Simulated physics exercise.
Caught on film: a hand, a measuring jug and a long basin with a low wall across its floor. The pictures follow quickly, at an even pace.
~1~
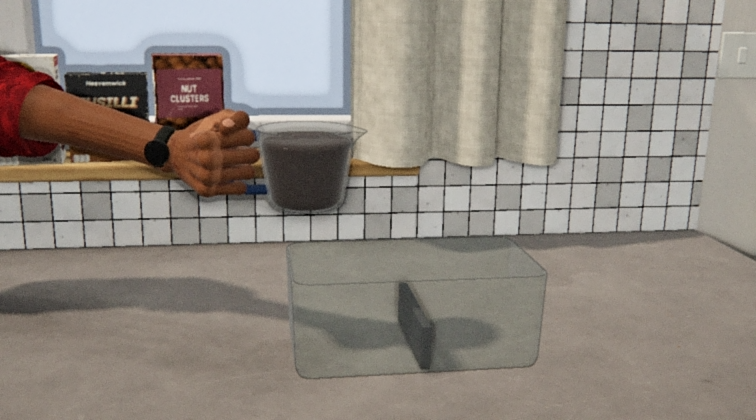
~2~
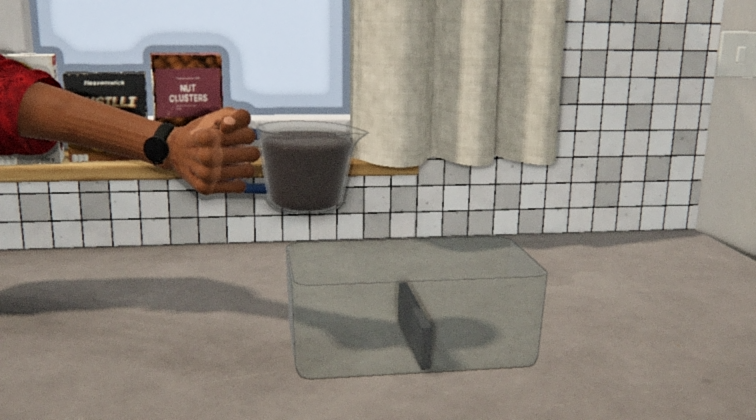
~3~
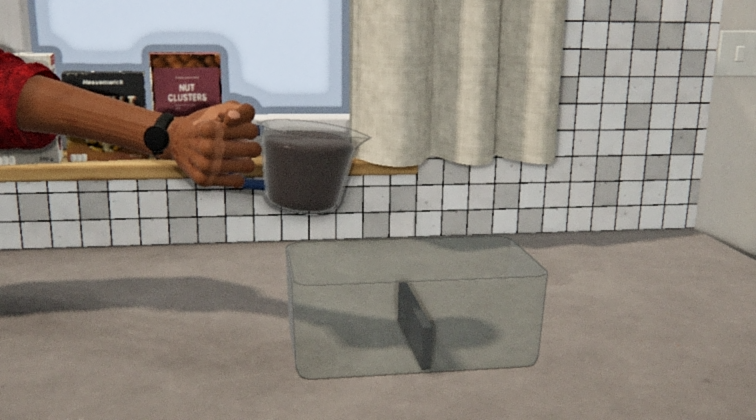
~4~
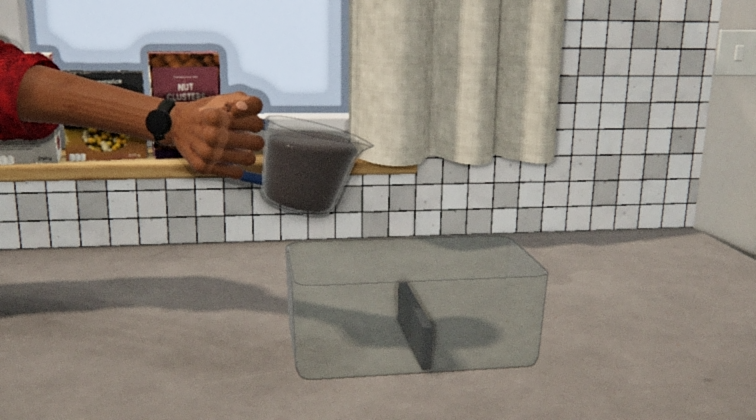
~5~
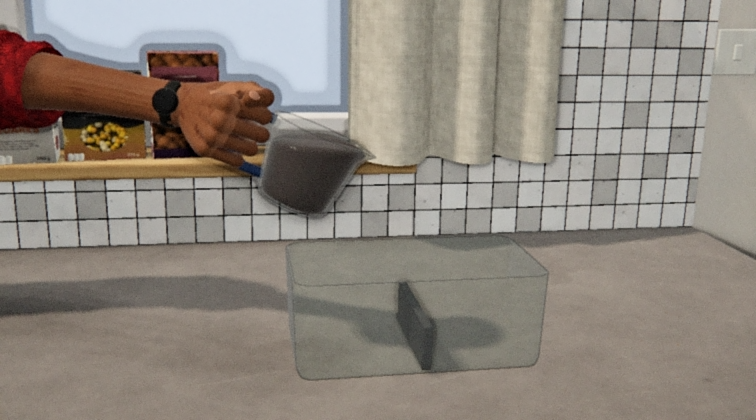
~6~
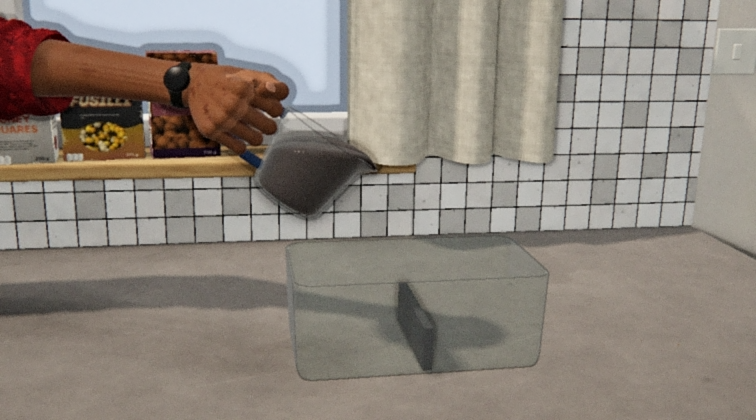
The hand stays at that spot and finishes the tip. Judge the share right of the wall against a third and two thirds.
In the end not even a third is right of the wall.
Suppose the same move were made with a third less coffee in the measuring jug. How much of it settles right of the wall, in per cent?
About 5 per cent.
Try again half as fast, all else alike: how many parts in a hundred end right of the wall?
Close to 30 per cent.
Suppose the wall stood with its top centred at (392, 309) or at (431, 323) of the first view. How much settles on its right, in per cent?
Near 60 % and 15 %.
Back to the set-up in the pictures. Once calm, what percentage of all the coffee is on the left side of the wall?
Some 85 per cent.
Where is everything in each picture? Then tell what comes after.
It leans 0°; its right rim is at (368, 130); the coffee meets the walls at (261, 140) and (352, 139); the long basin's rim runs from (290, 264) to (528, 256); the wall's top is at (414, 305), in the first picture.
It leans 2°; its right rim is at (369, 131); the coffee meets the walls at (261, 139) and (352, 140), in the second picture.
It leans 6°; its right rim is at (372, 136); the coffee meets the walls at (264, 138) and (354, 142), in the third picture.
It leans 14°; its right rim is at (375, 144); the coffee meets the walls at (267, 136) and (358, 145), in the fourth picture.
It leans 23°; its right rim is at (377, 156); the coffee meets the walls at (270, 140) and (365, 149), in the fifth picture.
It leans 35°; its right rim is at (377, 170); the coffee meets the walls at (268, 150) and (370, 161); 2 per cent is over the edge, in the sixth picture.
A moment on, the tilt is 96° and 37 per cent is still to pour, 26 is left of the wall and 9 right of it.
Next, the tilt is 99° and 7 per cent is still to pour, 74 is left of the wall and 12 right of it.
Then the tilt is 99° and 1 per cent is still to pour, 83 is left of the wall and 14 right of it.
Later the tilt is 99° and 0 per cent is still to pour, 84 is left of the wall and 14 right of it.
At rest 84 per cent lies left of the wall, 14 right of it and 2 outside.
